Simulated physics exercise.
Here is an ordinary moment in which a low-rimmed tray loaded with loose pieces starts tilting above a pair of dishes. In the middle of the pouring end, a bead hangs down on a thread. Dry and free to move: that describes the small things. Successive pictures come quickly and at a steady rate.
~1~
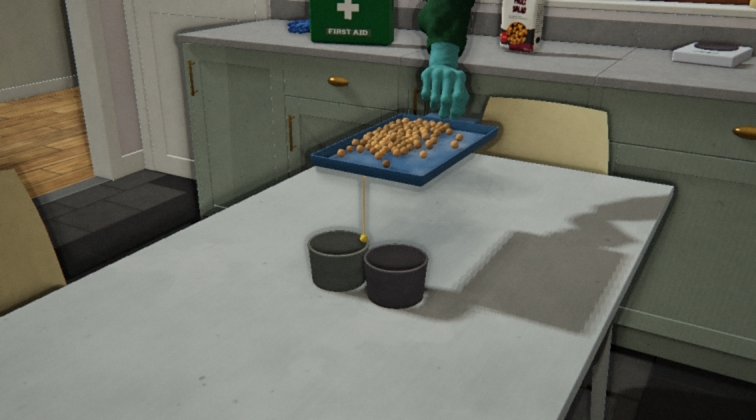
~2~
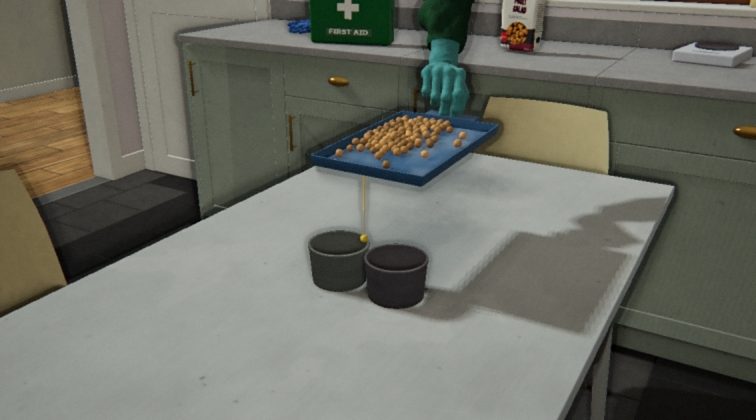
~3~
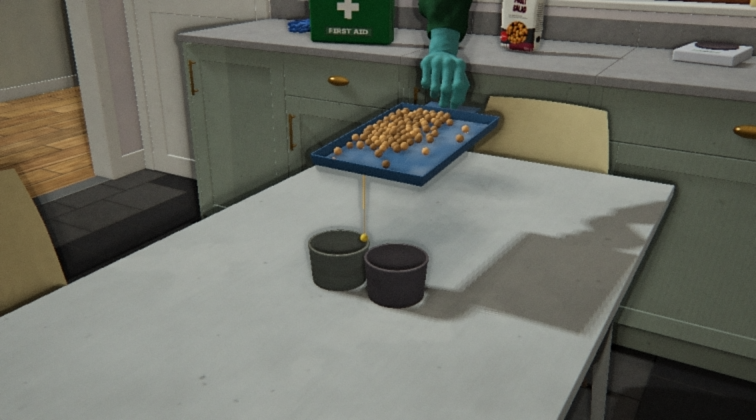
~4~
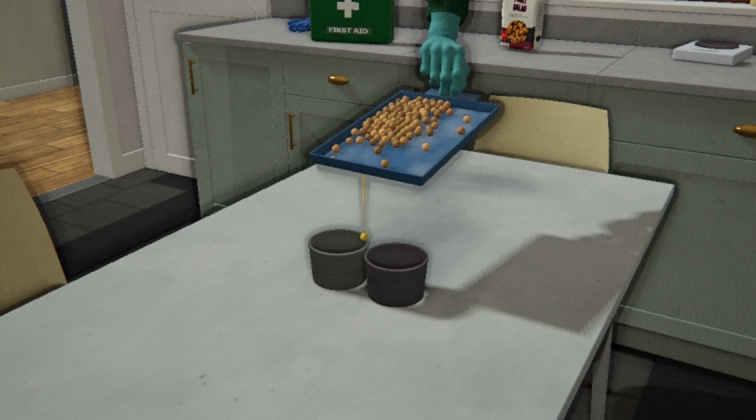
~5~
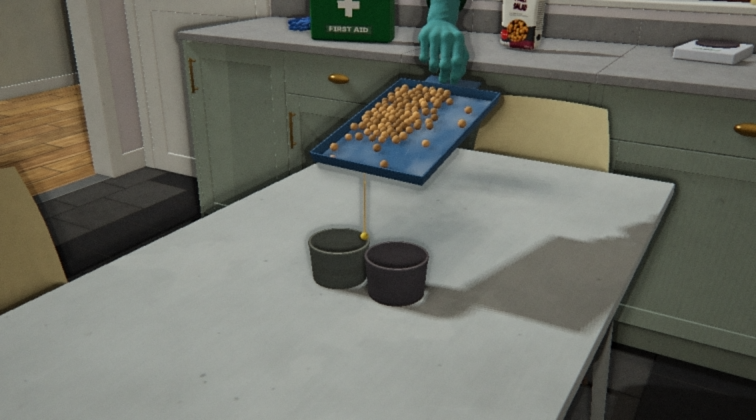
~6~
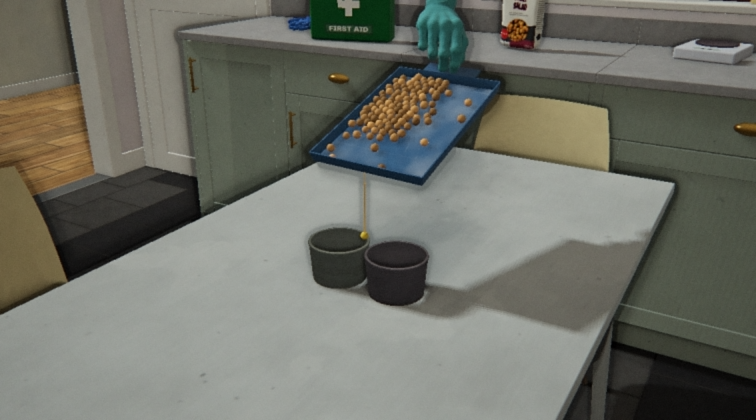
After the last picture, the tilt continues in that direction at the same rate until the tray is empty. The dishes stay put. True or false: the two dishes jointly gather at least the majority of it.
False, they gather a minority.
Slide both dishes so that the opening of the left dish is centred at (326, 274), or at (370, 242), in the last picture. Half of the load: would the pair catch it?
The first time it's lower than half, the second time lower than half.
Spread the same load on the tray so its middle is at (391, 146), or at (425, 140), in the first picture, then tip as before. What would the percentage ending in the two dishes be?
Share in order: Roughly 10 %, 10 %.
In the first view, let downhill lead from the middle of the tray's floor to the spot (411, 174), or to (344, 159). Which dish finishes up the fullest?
The first try favours the right of the two, the second the left of the two.
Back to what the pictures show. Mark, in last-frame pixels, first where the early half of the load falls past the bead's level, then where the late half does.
I'd say close to (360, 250) at first and close to (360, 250) later on.
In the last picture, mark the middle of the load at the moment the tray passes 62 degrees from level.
Somewhere around pixel (372, 163) in the last picture.
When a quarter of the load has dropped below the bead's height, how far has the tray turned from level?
Angle: Close to 70°.
Soon, tray tipped steeply; most on the tray; about a quarter outside both; a small part in the air.
A while on, tray tipped past a quarter turn; a small part on the tray; a small part in the right dish; about two thirds outside both; a small part in the air.
Towards the end, tray tipped past a quarter turn; about a quarter in the right dish; most outside both.
Finally, tray tipped past a quarter turn; about a quarter in the right dish; none in the left dish; most outside both.
